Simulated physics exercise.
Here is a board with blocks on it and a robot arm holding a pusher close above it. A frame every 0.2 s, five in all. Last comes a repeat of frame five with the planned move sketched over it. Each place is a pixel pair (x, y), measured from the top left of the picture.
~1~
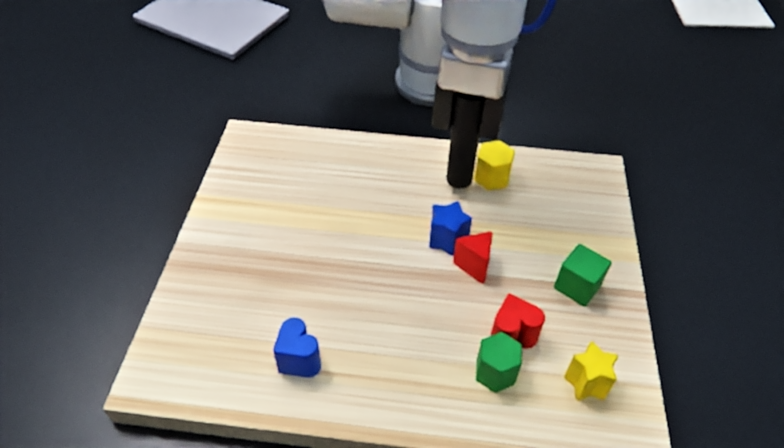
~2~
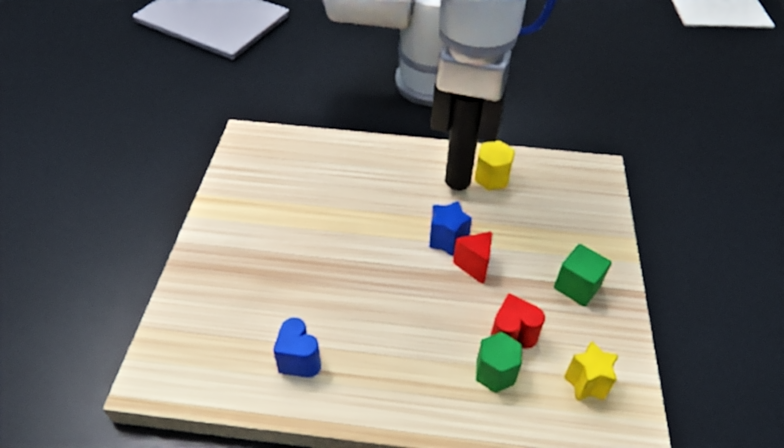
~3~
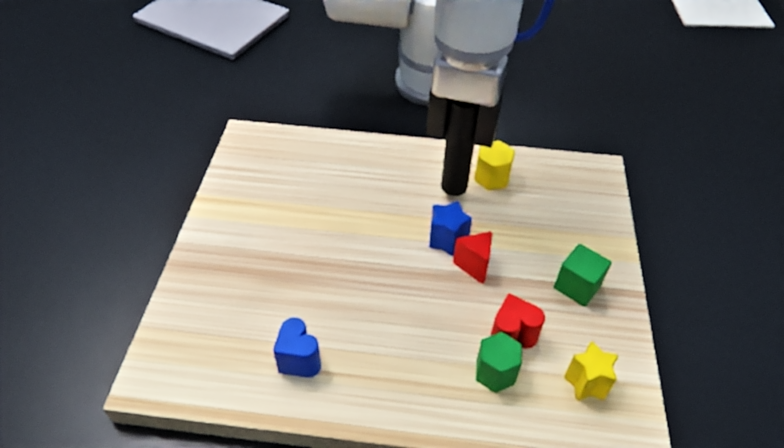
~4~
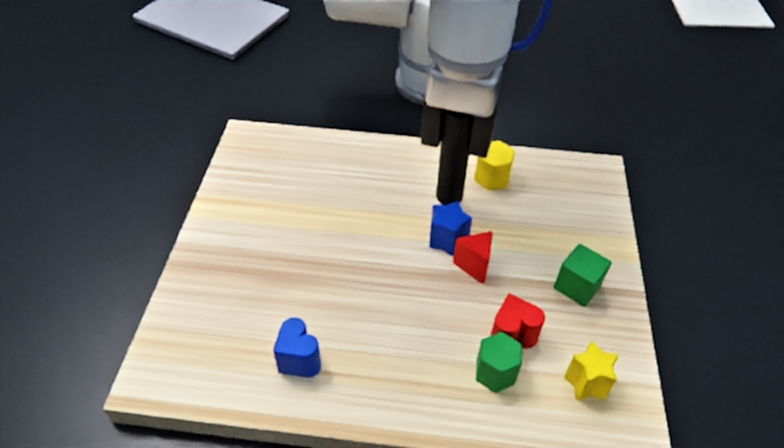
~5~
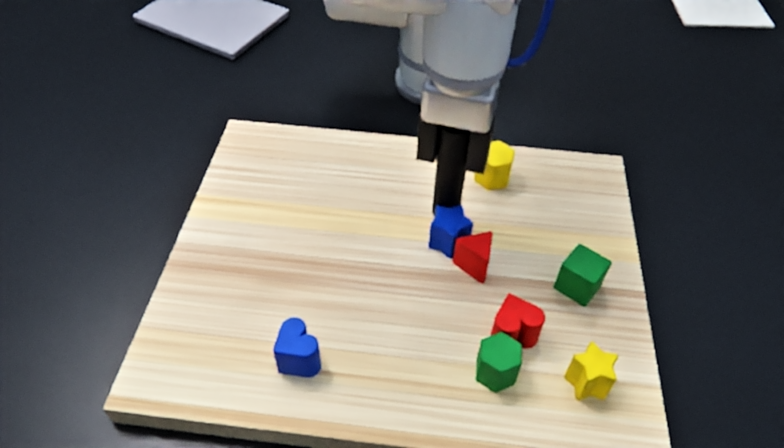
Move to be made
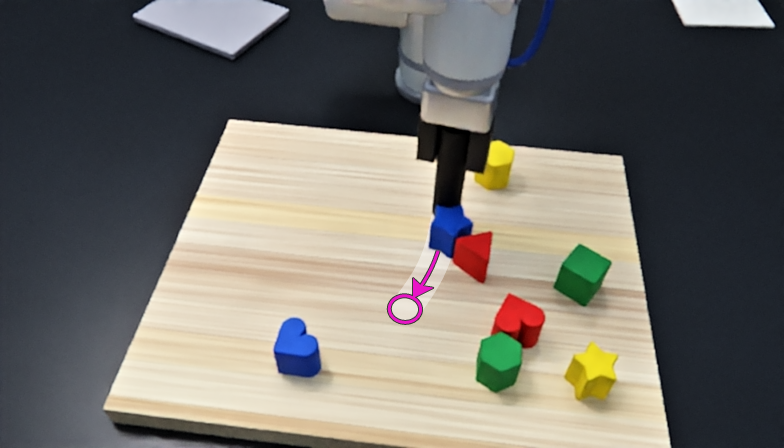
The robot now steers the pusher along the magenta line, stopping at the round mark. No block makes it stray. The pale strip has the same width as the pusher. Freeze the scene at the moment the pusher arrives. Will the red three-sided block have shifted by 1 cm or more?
Yes, that is what happens.
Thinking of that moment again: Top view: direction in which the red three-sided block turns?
Short answer: Counterclockwise.
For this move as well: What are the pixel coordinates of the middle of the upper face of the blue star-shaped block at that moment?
Located at (451, 281).
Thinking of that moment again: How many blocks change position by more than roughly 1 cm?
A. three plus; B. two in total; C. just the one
Choice B: Two in total.
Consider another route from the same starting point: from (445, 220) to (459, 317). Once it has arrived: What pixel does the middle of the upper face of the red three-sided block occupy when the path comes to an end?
It will end up at (493, 263).
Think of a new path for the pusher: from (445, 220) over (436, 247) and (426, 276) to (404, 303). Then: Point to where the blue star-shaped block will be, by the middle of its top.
It will end up at (453, 275).
The drawn path runs from (445, 220) via (433, 264), ending at (405, 309).
What follows on the original path. One third of the way, pusher (439, 241); blue star-shaped block (450, 250); red three-sided block (486, 255), turned 50° anticlockwise.
Two thirds of the way, pusher (426, 272); blue star-shaped block (451, 276), turned 40° anticlockwise; red three-sided block (488, 257), turned 65° anticlockwise.
At the end, pusher (405, 301); blue star-shaped block (451, 281), turned 65° anticlockwise; red three-sided block (488, 257), turned 65° anticlockwise; yellow hexagonal block not moved.
